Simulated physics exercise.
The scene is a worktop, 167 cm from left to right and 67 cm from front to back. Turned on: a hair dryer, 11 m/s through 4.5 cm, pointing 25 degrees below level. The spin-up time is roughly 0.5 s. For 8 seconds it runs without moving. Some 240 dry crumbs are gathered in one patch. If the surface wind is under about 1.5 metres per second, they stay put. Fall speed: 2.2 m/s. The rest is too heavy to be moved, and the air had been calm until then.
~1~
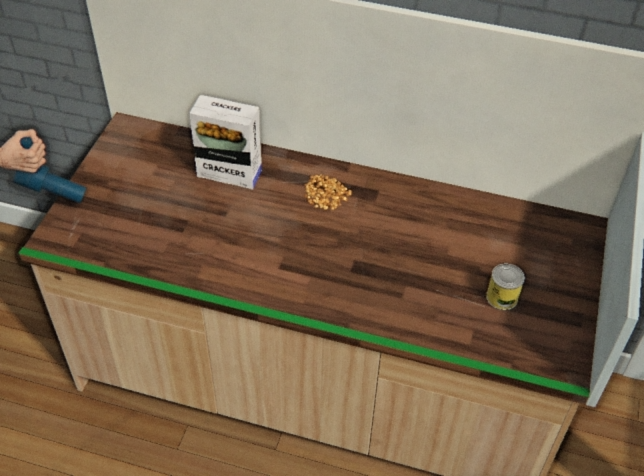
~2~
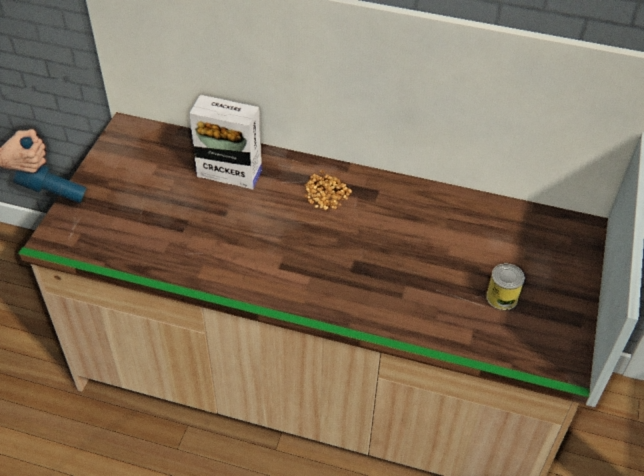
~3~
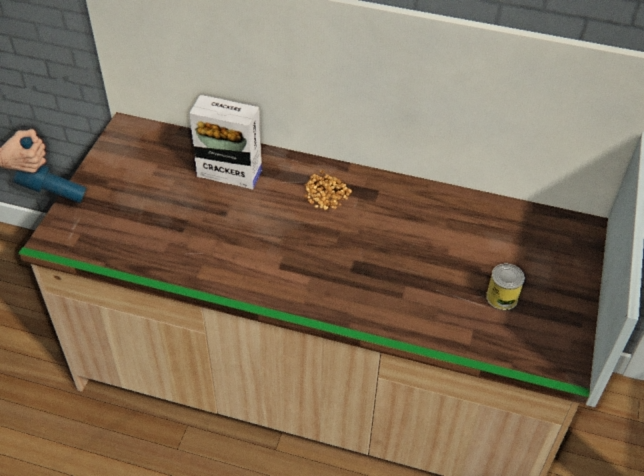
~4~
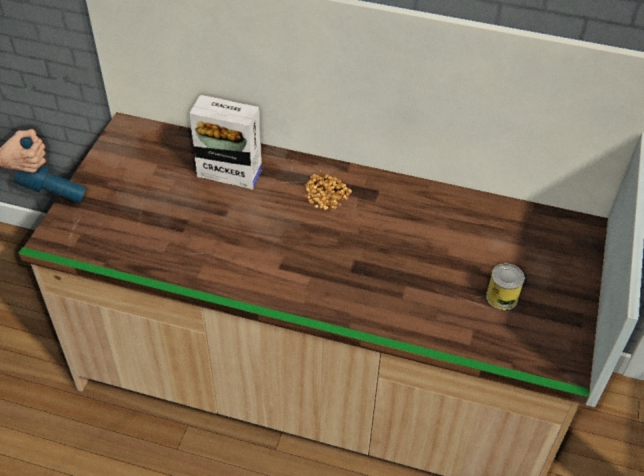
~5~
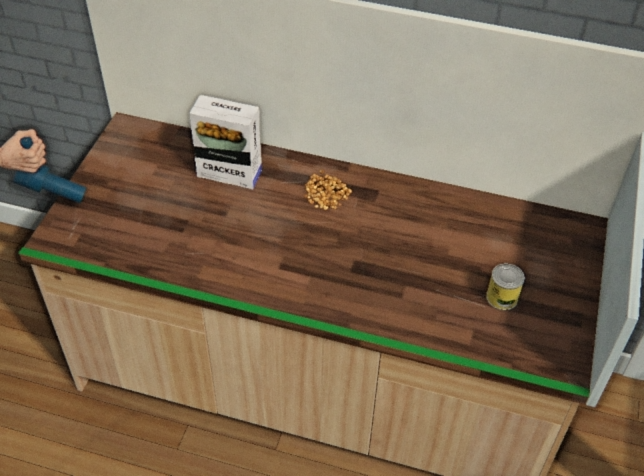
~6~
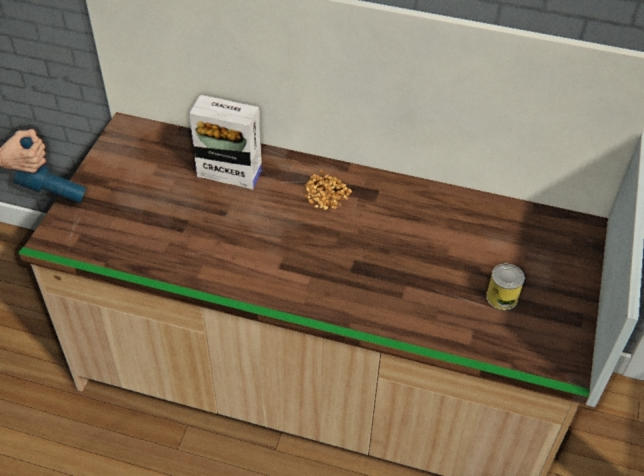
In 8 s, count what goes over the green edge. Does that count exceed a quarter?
No.
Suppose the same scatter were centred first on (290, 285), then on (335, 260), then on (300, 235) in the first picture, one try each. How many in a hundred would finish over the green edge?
Try by try: About 20 per cent, 0 per cent and 0 per cent.
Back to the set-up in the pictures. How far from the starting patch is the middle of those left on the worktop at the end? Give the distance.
Around 85 cm, I reckon.
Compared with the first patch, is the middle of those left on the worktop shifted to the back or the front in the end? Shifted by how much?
Toward the rear, roughly 15 cm.
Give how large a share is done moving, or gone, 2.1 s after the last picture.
I would put it at around 50 %.
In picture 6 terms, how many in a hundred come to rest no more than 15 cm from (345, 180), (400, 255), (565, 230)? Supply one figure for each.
Estimates in listed order: 15 %; 0 %; 80 %.
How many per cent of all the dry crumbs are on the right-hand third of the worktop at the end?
Something close to 80 % ends up there.
Then, 1.2 s after the last picture the count stands so, 0 % are over the green edge; the middle of those still in play is near (588, 217).
Then, 2.1 s after the last picture the count stands so, 0 % are over the green edge; the middle of those still in play is near (593, 215).
Then, 4.0 s after the last picture the count stands so, 0 % are over the green edge; the middle of those still in play is near (595, 216).
Then, 7.6 s after the last picture, at the end, 0 % are over the green edge; the middle of those still in play is near (595, 216).
